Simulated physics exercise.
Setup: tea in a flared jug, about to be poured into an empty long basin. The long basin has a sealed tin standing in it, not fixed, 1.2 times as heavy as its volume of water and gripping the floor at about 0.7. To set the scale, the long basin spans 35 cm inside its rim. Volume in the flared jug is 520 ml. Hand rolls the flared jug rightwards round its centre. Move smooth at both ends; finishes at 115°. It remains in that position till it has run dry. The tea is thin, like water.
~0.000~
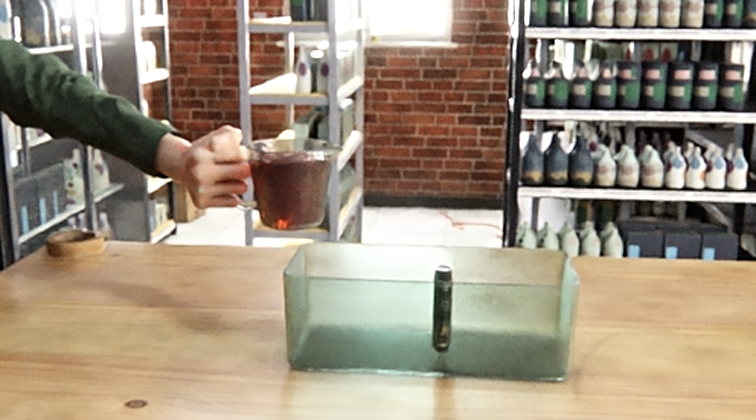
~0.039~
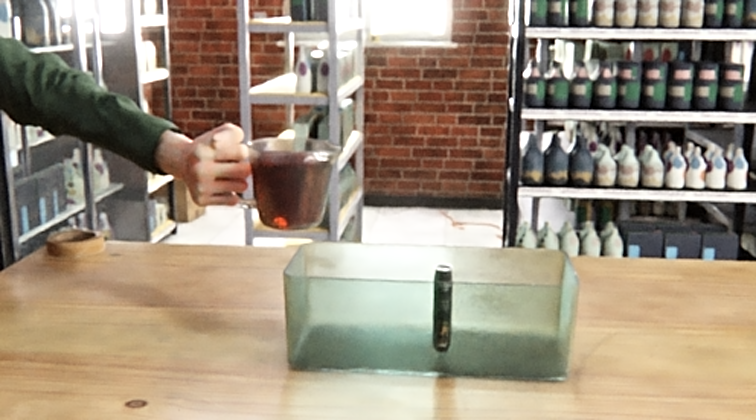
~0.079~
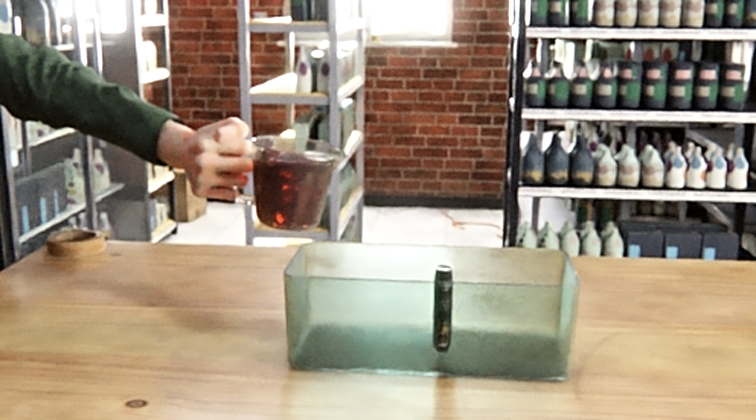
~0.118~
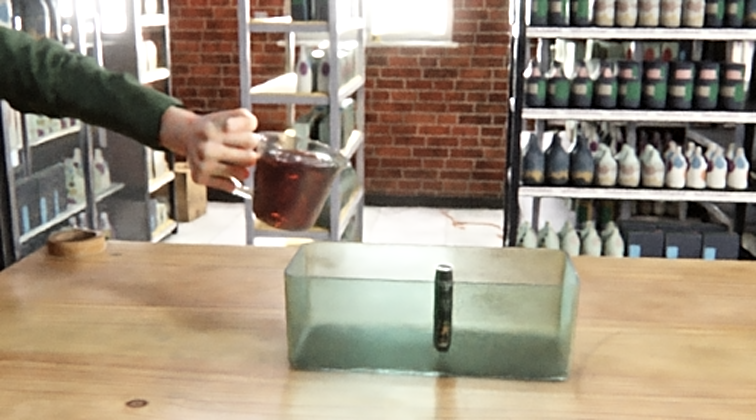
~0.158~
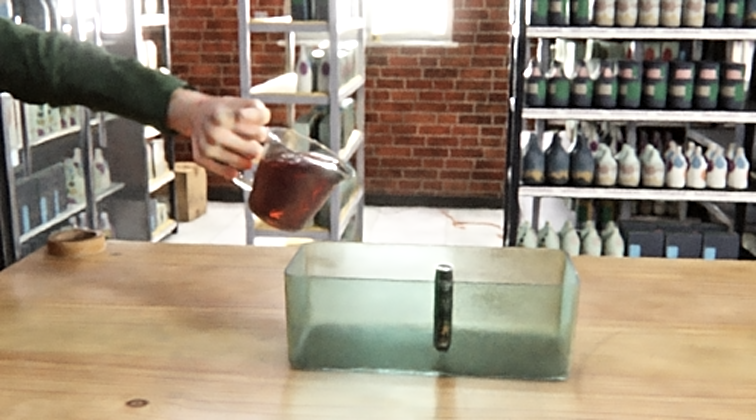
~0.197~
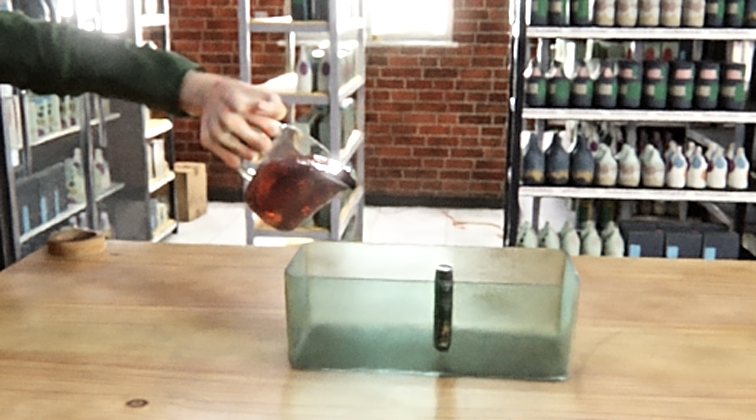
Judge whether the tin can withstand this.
It withstands it and stays upright.
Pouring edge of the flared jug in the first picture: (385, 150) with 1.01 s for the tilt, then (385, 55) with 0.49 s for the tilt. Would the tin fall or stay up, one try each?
In the first try it comes down; in the second it comes down.
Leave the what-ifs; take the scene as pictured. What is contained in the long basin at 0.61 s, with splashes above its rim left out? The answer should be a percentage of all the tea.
My estimate is about 96 percent.
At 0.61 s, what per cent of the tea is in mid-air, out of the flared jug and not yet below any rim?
Near 3 per cent, I'd say.
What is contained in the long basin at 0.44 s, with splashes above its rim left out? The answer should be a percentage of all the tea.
At that time the basin holds about 54 per cent of the liquid.
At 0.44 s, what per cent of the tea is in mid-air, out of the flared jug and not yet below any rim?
At that moment, about 18 percent.
Then, 0.44 s in, the tilt is 111° and 28 per cent is still to pour; the tin stands where it began.
Then, 0.61 s in, the tilt is 115° and 1 per cent is still to pour; the tin stands where it began.
Then, 0.79 s in, the tilt is 115° and 0 per cent is still to pour; the tin stands where it began.
Then, 0.99 s in, the tilt is 115° and 0 per cent is still to pour; the tin stands where it began.
Finally, the tin stands where it began.
